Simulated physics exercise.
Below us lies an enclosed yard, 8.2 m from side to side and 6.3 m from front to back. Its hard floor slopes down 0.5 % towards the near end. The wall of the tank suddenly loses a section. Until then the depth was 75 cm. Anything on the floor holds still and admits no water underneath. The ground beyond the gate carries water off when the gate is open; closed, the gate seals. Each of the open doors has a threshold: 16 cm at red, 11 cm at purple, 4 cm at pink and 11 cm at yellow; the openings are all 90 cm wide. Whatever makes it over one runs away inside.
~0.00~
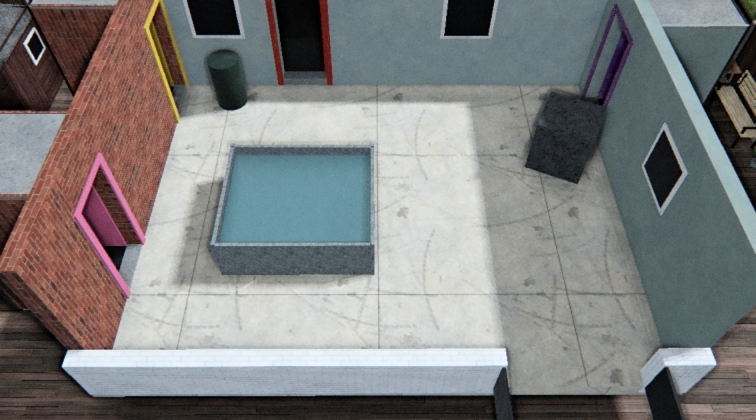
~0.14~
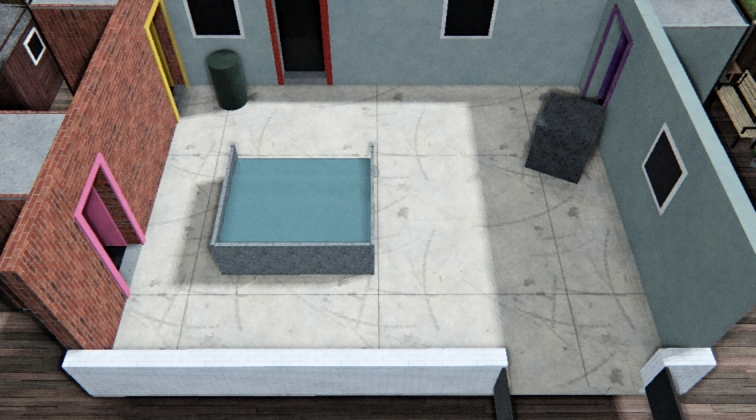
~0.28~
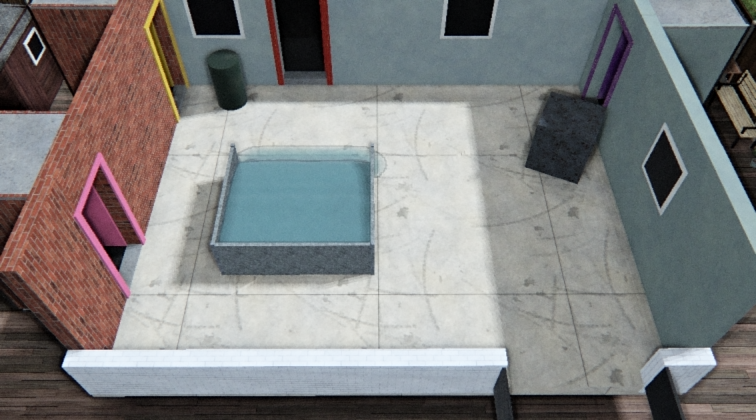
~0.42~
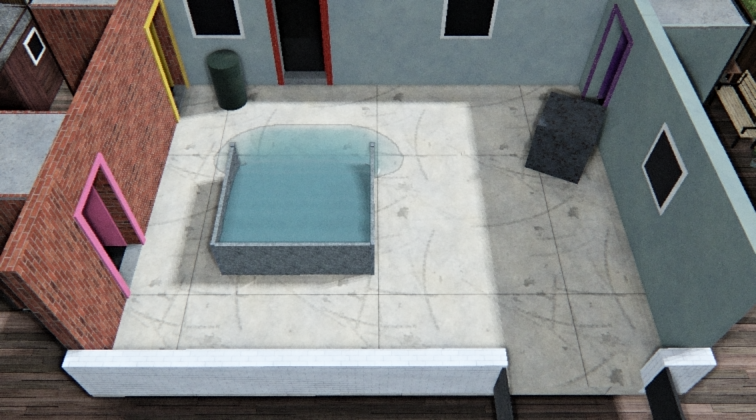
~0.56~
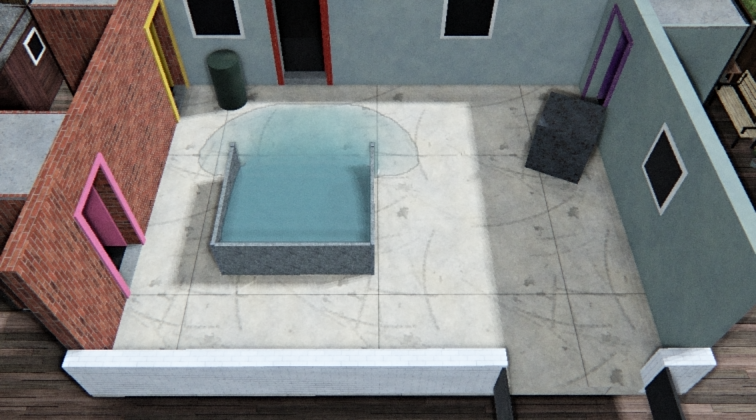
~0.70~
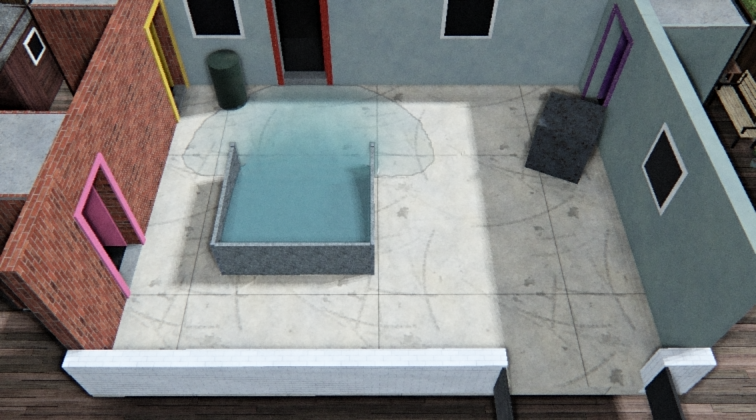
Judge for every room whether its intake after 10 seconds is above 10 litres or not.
The red door will see too much water come in, the purple door will see too much water come in, the pink door will see an amount within the limit come in, the yellow door will see too much water come in.
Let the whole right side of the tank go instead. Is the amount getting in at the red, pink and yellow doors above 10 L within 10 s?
Red falls short; pink falls short; yellow falls short.
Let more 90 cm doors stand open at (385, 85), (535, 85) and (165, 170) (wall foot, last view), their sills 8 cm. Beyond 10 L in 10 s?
Result in order - more than that, more than that, more than that.
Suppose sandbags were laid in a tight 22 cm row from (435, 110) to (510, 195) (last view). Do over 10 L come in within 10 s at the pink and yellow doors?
At the pink door the limit is not reached, and at the yellow door it is exceeded.
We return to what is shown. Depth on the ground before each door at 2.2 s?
You'd see red at 40 cm, purple at 0 cm, pink at 0 cm and yellow at 29 cm.
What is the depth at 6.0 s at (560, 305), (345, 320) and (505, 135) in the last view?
3, 0 and 9 cm, respectively.
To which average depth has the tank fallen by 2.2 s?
22 cm.
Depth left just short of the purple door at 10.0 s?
It's some 7.5 centimetres deep.
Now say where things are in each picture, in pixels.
The tank at (298, 195) is whole and still, 75 cm deep, in the first picture.
Water pours out on the tank's far side and has run 1.3 m, to (376, 175); typically 10 cm deep outside, 75 cm at the tank's back, in the second picture.
Water pours out on the tank's far side and has run 1.4 m, to (382, 162); typically 14 cm deep outside, 75 cm at the tank's back, in the third picture.
Water pours out on the tank's far side and has run 1.8 m, to (391, 146); typically 12 cm deep outside, 72 cm at the tank's back, in the fourth picture.
Water pours out on the tank's far side and has run 2.2 m, to (394, 124); typically 9 cm deep outside, 66 cm at the tank's back, in the fifth picture.
Water pours out on the tank's far side and has run 2.6 m, to (347, 86); typically 8 cm deep outside, 64 cm at the tank's back, in the sixth picture.
After 1.4 s water covers 25 % of the floor and is deepest (43 cm) near (326, 90); red door 45 cm at the sill, 117 L in, purple door not reached, pink door not reached, yellow door 13 cm at the sill, 0 L in.
After 2.2 s water covers 30 % of the floor and is deepest (41 cm) near (256, 96); red door 40 cm at the sill, 282 L in, purple door not reached, pink door not reached, yellow door 29 cm at the sill, 44 L in.
After 3.5 s water covers 40 % of the floor and is deepest (26 cm) near (590, 133); red door 22 cm at the sill, 400 L in, purple door 23 cm at the sill, 25 L in, pink door not reached, yellow door 20 cm at the sill, 135 L in.
After 6.0 s water covers 75 % of the floor and is deepest (18 cm) near (578, 96); red door 8 cm at the sill, 411 L in, purple door 18 cm at the sill, 119 L in, pink door 4 cm at the sill, 0 L in, yellow door 10 cm at the sill, 174 L in.
After 10.0 s water covers 95 % of the floor and is deepest (10 cm) near (664, 370); red door 4 cm at the sill, 411 L in, purple door 7 cm at the sill, 140 L in, pink door 5 cm at the sill, 1 L in, yellow door 4 cm at the sill, 175 L in.
